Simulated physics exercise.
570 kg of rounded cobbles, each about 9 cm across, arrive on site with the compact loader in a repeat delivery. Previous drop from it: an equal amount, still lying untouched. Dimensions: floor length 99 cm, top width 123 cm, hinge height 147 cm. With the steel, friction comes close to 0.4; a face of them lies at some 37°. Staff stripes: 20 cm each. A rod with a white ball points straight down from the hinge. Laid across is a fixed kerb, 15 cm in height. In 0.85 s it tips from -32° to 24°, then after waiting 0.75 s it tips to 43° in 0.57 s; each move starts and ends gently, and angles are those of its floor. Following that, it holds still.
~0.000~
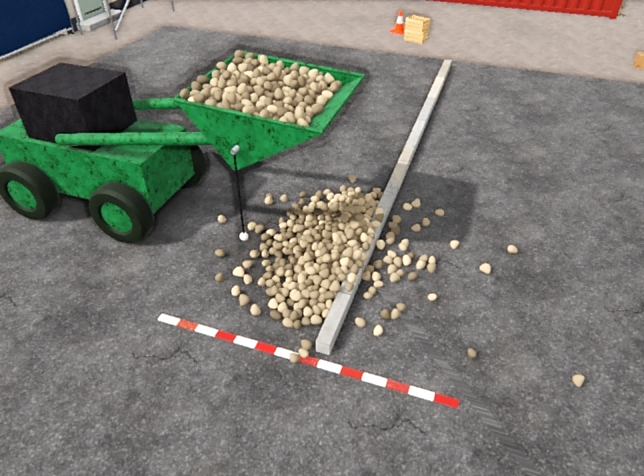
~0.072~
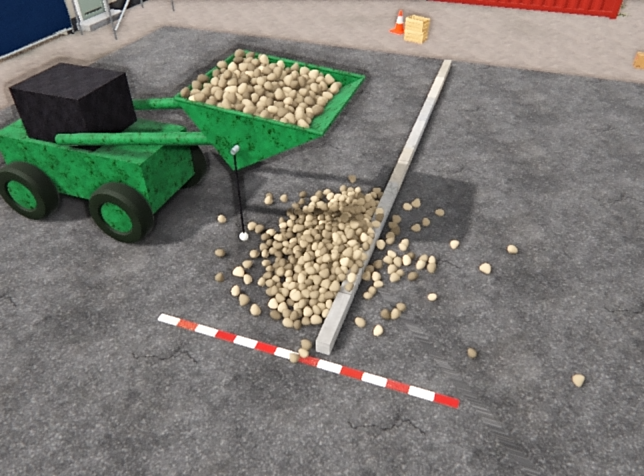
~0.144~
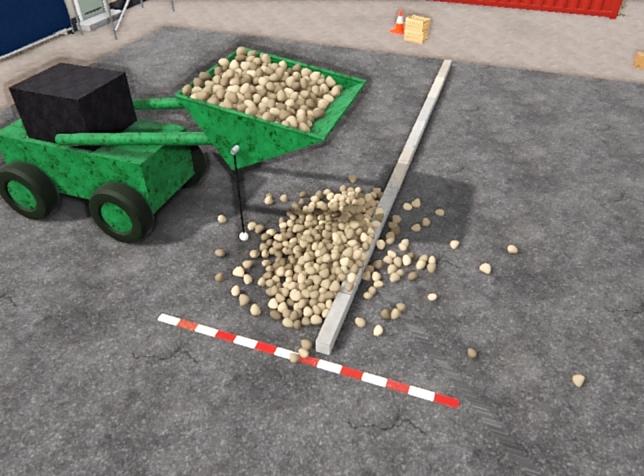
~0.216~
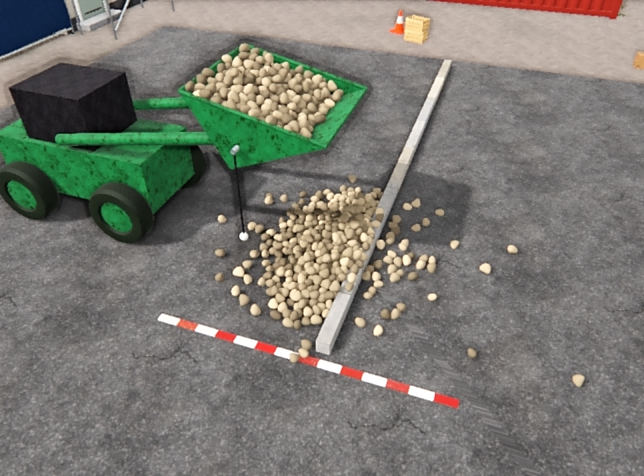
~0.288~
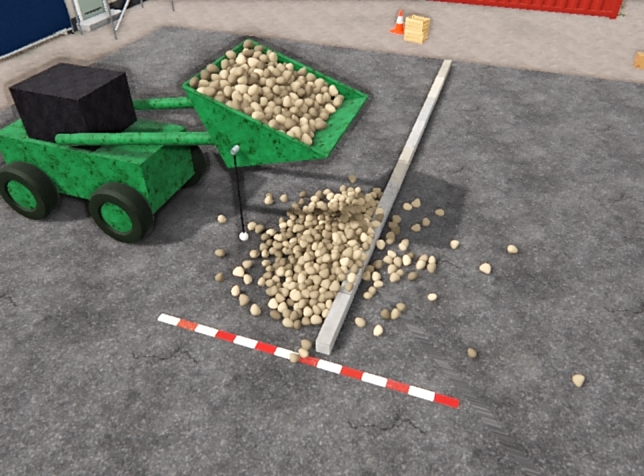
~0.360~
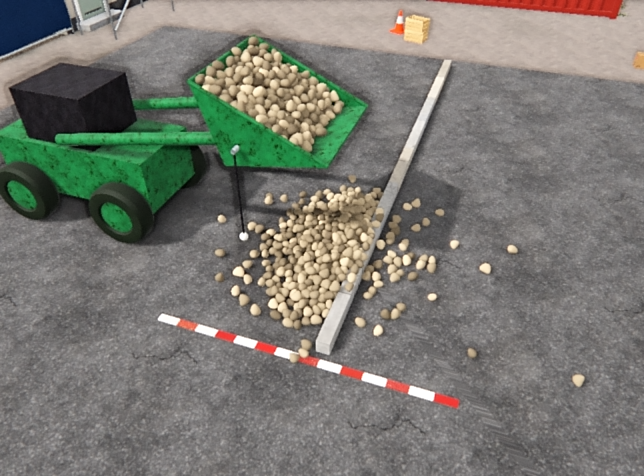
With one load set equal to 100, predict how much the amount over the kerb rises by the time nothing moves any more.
It rises by roughly 70 percent.
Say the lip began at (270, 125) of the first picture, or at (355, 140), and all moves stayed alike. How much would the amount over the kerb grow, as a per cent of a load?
Case one about 20 %, case two about 95 %.
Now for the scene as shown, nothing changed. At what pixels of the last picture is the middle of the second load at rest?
Their centre rests close to (389, 255).
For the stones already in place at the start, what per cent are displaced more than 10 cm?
About 10 per cent.
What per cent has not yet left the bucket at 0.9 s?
It holds some 95 percent.
After 0.6 s the floor is at 15°; in per cent of one load, 100 in the bucket, 92 on this side of the kerb, 8 over the kerb; the foremost stones are at (473, 286).
After 0.9 s the floor is at 24°; in per cent of one load, 94 in the bucket, 98 on this side of the kerb, 8 over the kerb; the foremost stones are at (473, 286).
After 2.6 s the floor is at 43°; in per cent of one load, 0 in the bucket, 124 on this side of the kerb, 76 over the kerb; the foremost stones are at (558, 298).
After 5.3 s the floor is at 43°; in per cent of one load, 0 in the bucket, 122 on this side of the kerb, 79 over the kerb; the foremost stones are at (571, 299). Net gain over the kerb, 70.
